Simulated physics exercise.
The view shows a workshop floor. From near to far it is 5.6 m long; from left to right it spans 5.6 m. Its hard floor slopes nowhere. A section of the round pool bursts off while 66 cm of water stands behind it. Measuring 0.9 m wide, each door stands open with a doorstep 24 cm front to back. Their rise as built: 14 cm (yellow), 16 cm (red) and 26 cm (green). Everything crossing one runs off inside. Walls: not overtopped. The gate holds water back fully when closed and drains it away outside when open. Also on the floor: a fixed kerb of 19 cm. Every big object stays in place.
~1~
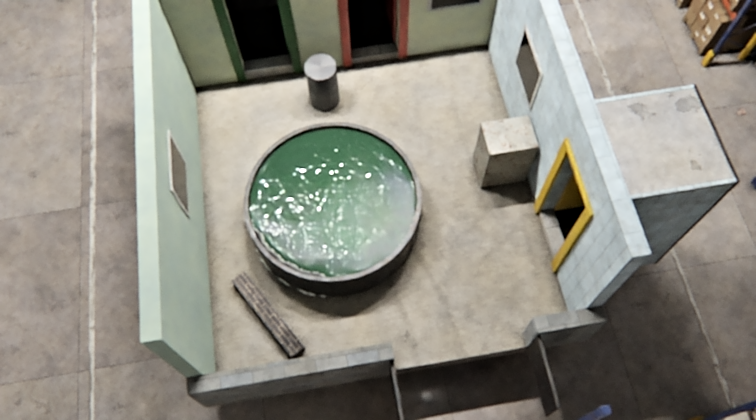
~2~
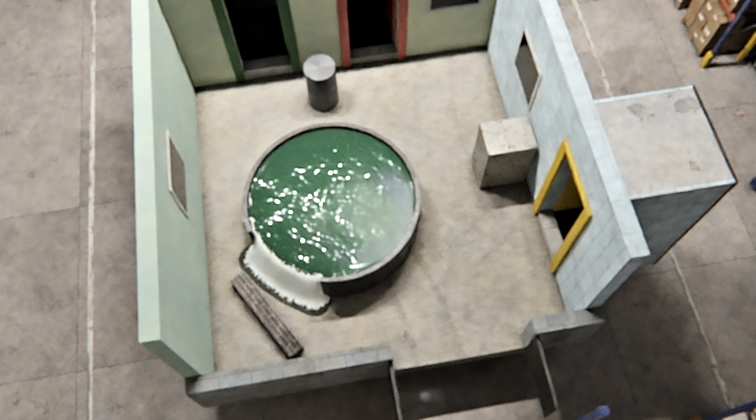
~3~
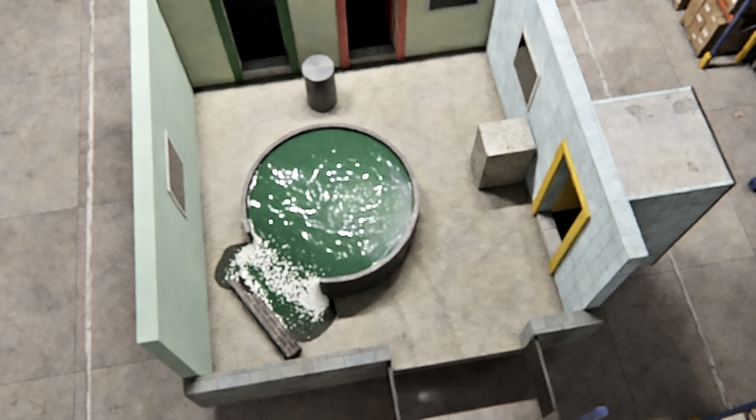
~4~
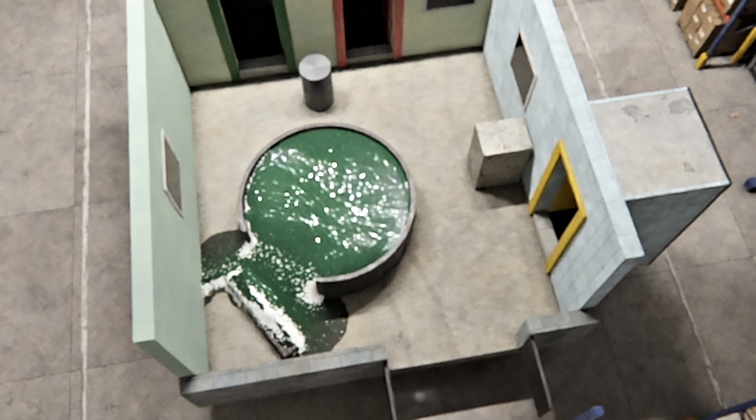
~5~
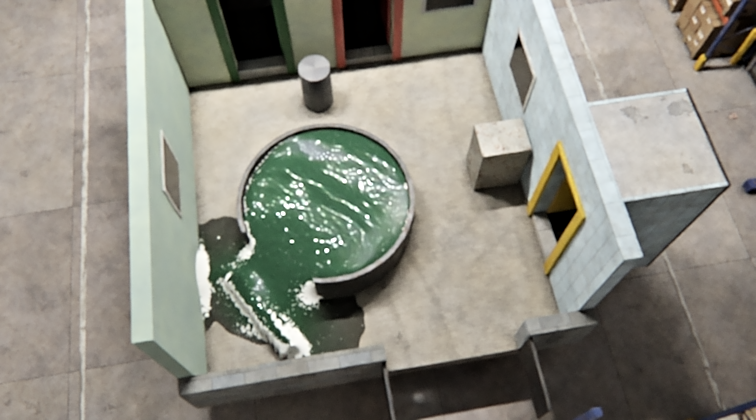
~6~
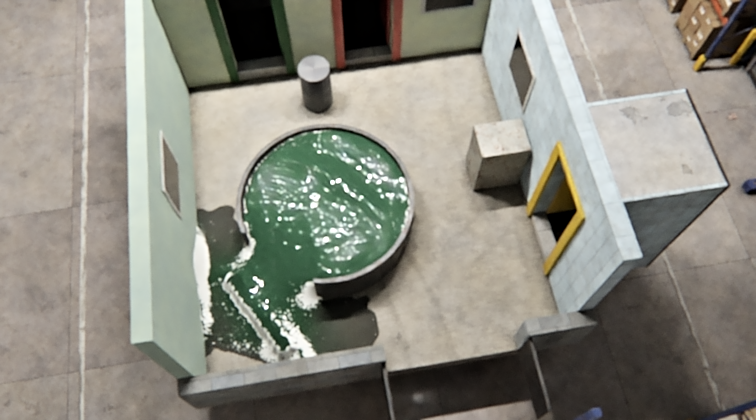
Green water bursts through the round pool's front left side and spreads across the floor.
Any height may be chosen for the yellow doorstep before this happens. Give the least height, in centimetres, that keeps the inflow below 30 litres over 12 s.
About 15 cm.
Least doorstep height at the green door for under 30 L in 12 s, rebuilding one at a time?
Green door, minimum about 14.0 cm.
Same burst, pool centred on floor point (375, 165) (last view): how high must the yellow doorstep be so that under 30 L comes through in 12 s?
New minimum height: Approx. 11.0 cm.
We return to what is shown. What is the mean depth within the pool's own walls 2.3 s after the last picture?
Mean depth: Approx. 32 cm.
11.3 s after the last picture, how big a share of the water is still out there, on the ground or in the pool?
What remains is some 84 per cent of the water.
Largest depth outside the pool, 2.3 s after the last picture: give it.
Around 42 centimetres.
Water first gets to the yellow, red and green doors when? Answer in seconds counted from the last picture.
Times: Yellow = 1.8 s, red = 3.0 s, green = 1.8 s.
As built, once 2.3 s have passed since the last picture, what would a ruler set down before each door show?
Yellow 14, red 0, green 16 cm.
Then, 0.7 s after the last picture water covers 25 % of the floor, deepest (55 cm) near (209, 386); it has not reached the yellow door.
Then, 2.3 s after the last picture water covers 65 % of the floor, deepest (42 cm) near (209, 386); 14 cm at the yellow door, 0 litres in over its 14 cm doorstep.
Then, 11.3 s after the last picture water covers 95 % of the floor, deepest (16 cm) near (295, 73); 11 cm at the yellow door, 42 litres in over its 14 cm doorstep.
At the yellow door as built, the water peaked near 21 cm, 3.9 s after the last picture.
With a doorstep of 14 cm, 42 litres would have come in within the 12 s; with 19 cm, 5 litres. So under 30 litres takes about 15 cm.
